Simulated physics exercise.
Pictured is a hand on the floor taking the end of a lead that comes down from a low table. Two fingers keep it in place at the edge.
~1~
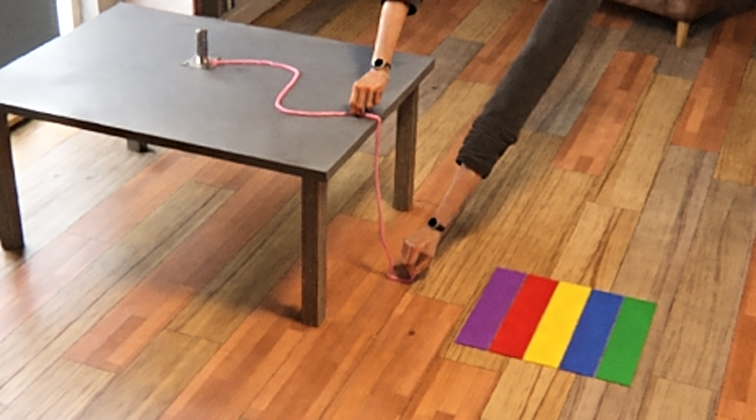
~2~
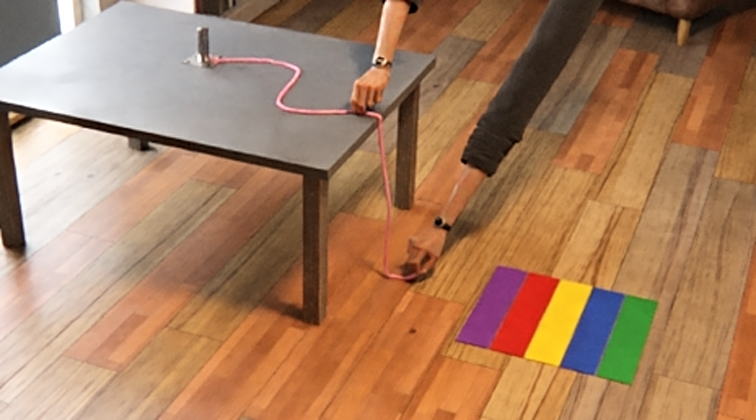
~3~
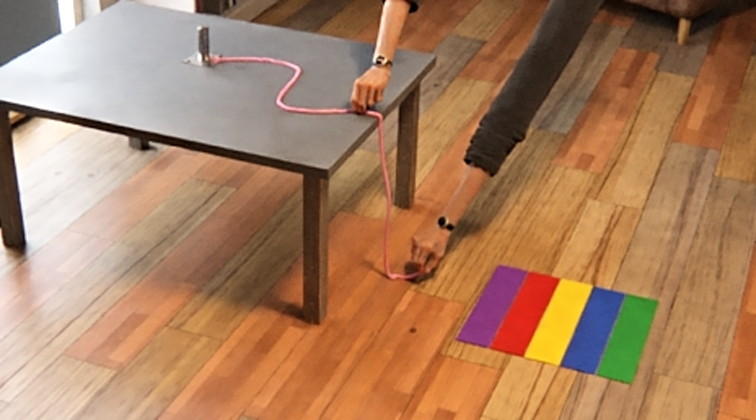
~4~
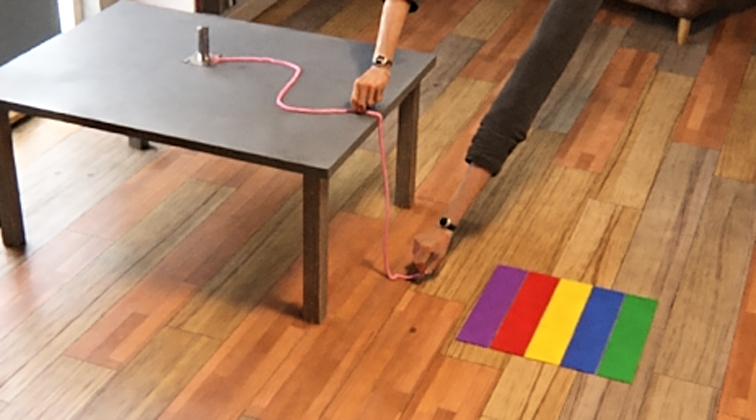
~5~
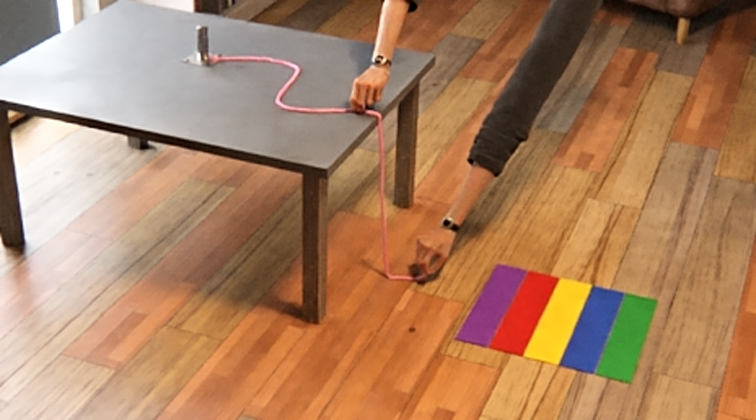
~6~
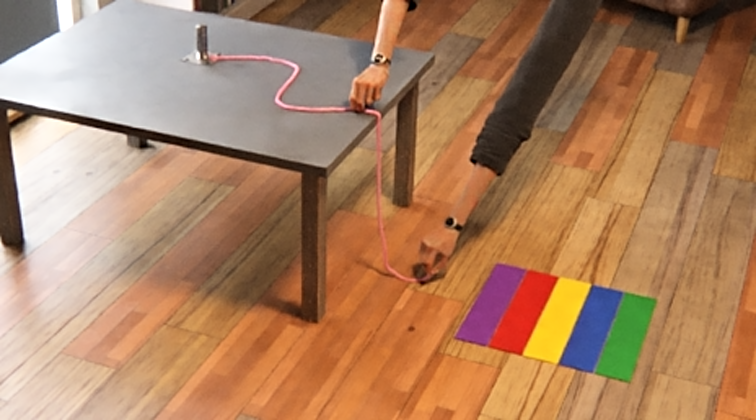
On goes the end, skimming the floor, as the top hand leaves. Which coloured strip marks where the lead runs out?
Green.
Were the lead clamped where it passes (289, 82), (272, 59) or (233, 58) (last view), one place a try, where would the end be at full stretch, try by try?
Results: (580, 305); (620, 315); (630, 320).
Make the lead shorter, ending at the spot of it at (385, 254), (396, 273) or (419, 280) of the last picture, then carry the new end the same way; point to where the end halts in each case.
The three cuts give roughly (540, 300), (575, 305) and (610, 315) respectively.
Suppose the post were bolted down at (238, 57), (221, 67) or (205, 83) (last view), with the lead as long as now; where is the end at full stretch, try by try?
Taking the tries in turn, you get (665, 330), (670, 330) and (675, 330).
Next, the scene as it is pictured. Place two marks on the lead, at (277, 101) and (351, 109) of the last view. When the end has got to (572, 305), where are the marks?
They sit at (368, 101) and (400, 166), in that order.
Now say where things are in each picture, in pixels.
In the first picture, end (415, 272); purple (478, 332); red (512, 340); yellow (547, 349); blue (582, 357); green (618, 366).
In the second picture, end (421, 271); lead through (250, 60) (297, 77) (285, 109) (362, 113) (386, 180) (386, 252).
In the third picture, end (424, 271).
In the fourth picture, end (426, 272); lead through (250, 59) (297, 76) (285, 108) (362, 112) (385, 178) (385, 251).
In the fifth picture, end (429, 272).
In the sixth picture, end (432, 272); lead through (249, 58) (296, 74) (284, 106) (360, 110) (379, 176) (385, 250).
Soon after, end near (572, 305); over yellow.
Then, end near (610, 314); over blue.
At full stretch, end near (634, 320); over green. It halts on the green strip.
